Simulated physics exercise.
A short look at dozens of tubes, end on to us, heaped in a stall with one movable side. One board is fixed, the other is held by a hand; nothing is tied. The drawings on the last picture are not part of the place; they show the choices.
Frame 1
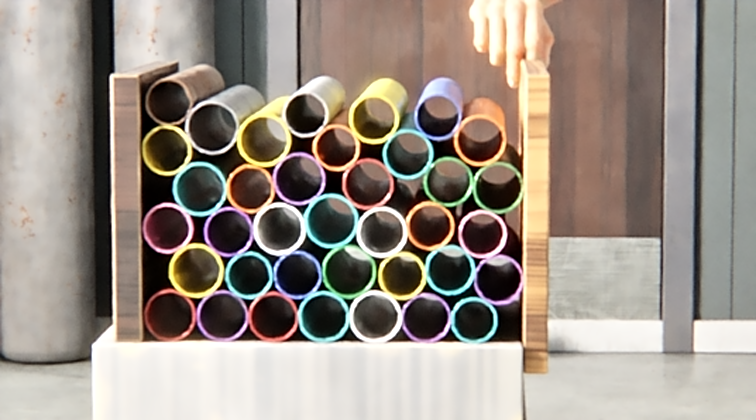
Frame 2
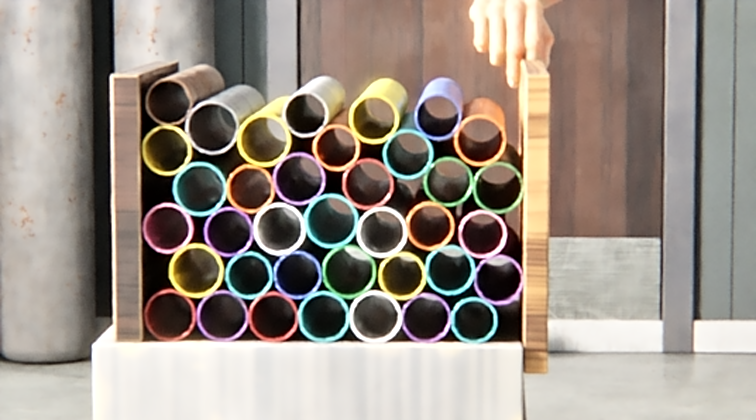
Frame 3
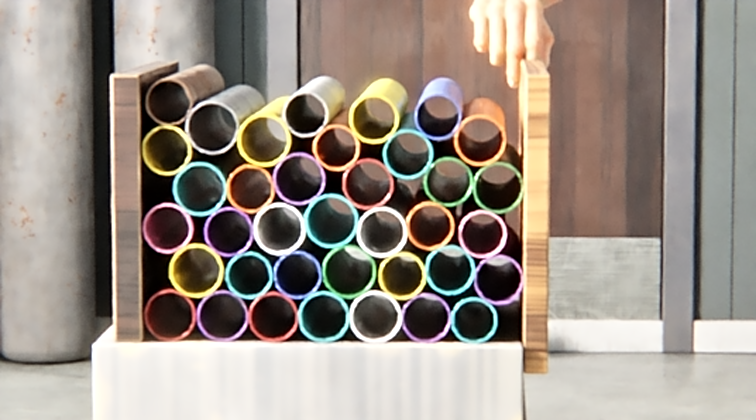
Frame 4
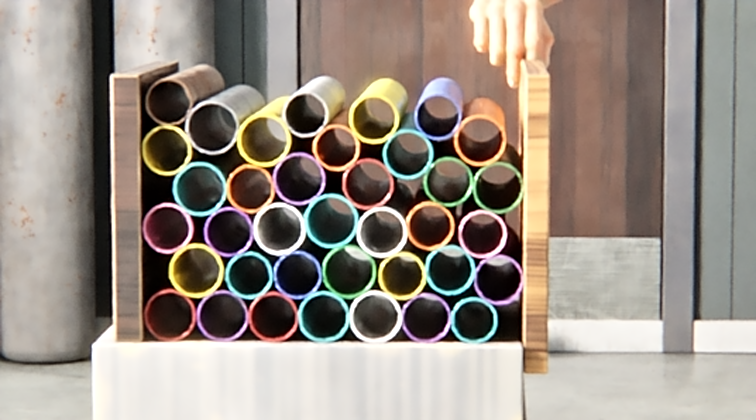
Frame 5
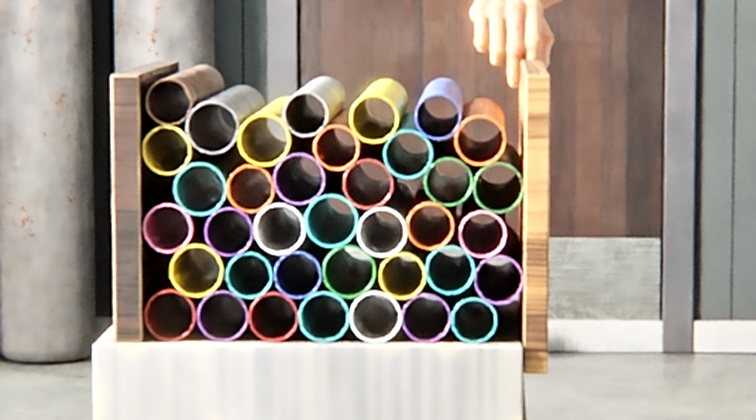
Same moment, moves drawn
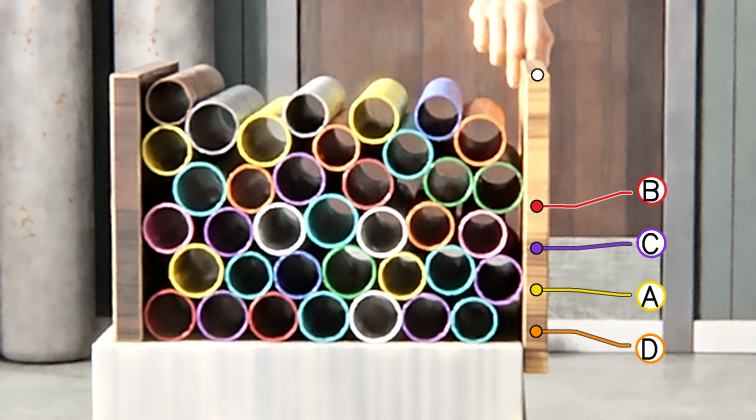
In a stall between wooden side boards, colourful tubes lying stacked and motionless while a hand rests on the right board.
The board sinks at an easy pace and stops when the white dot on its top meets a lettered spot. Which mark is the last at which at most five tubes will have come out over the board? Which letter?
No lower than A.
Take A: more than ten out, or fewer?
It loses fewer than ten.
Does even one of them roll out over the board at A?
Yes.
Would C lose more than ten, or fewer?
It loses fewer than ten.
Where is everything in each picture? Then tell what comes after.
In the first frame, a green tube (498, 188); an orange tube (337, 147); a blue tube (438, 116).
In the second frame, a blue tube (438, 116); side board (533, 203).
In the third frame, a red tube (170, 315); a purple tube (427, 317).
In the fourth frame, a green tube (350, 272); a white tube (280, 229).
In the fifth frame, a pink tube (483, 234); a green tube (498, 188); an orange tube (337, 147).
On the marked copy, A at (536, 290); B at (537, 206); C at (537, 248); D at (536, 332); the white dot at (538, 75).
With A. Early on, top of the board (524, 168).
Further on, top of the board (524, 275).
At the end, top of the board (524, 289), three out over the board.
As for the rest, B none out over the board; C two out over the board; D more than five out over the board.
